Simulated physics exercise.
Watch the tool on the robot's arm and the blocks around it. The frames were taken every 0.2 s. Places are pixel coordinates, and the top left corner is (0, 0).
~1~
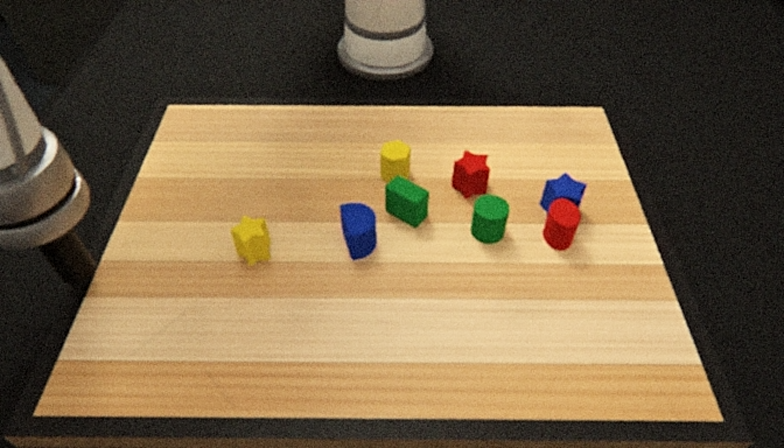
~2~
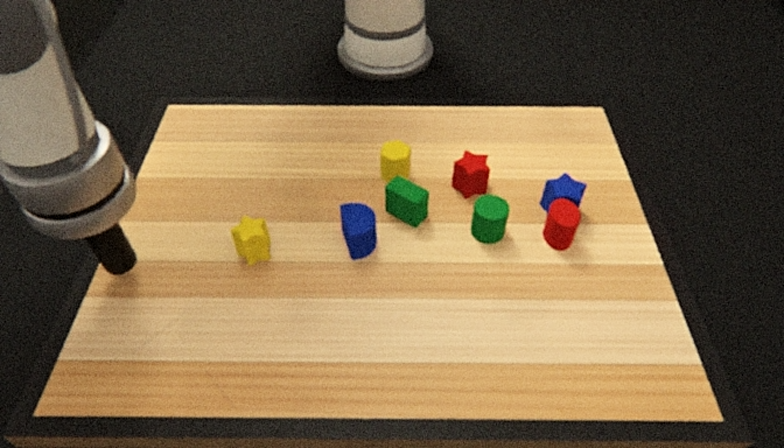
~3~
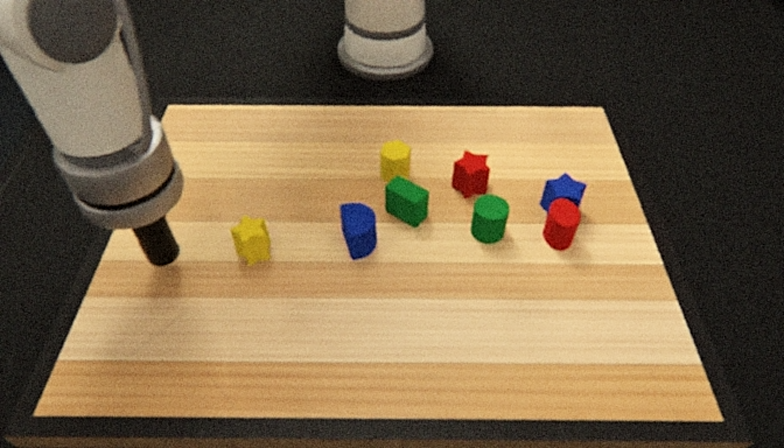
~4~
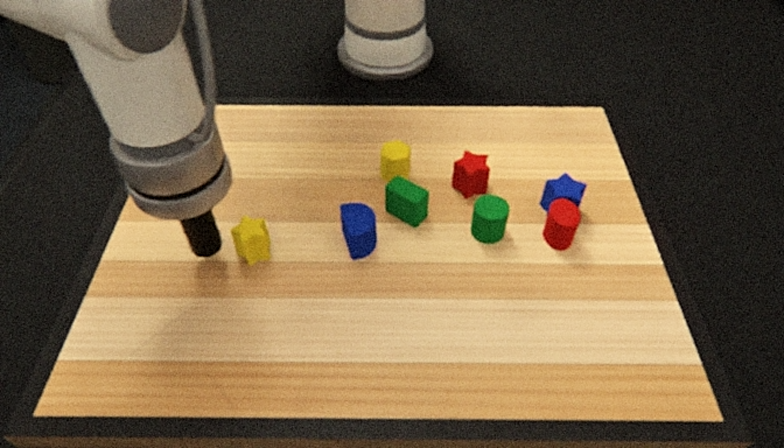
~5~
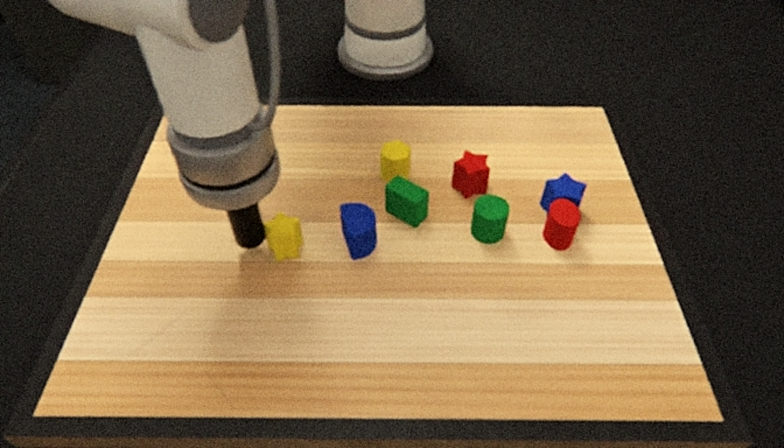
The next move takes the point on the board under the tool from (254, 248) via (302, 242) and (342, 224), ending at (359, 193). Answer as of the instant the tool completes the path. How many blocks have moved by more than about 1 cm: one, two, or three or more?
The push moves two blocks more than 1 cm.
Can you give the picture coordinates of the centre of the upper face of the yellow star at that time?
My estimate: (354, 217).
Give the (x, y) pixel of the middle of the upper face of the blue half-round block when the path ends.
Near (386, 217).
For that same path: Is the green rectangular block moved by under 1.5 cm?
That would be a yes.
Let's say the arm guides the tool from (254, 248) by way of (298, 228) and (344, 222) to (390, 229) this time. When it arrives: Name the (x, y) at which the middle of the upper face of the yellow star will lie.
My best guess is (319, 219).
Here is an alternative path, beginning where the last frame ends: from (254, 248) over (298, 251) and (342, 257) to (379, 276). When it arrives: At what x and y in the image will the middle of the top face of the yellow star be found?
(396, 234)
On the path given first. One third of the way, tool (301, 231); yellow star (325, 225), turned 50° clockwise.
Two thirds of the way, tool (342, 212); yellow star (354, 217), turned 85° clockwise; blue half-round block (386, 217), turned 20° clockwise.
At the end, tool (359, 182); yellow star (354, 217), turned 85° clockwise; blue half-round block (386, 217), turned 20° clockwise; yellow hexagon not moved; green rectangular block not moved.
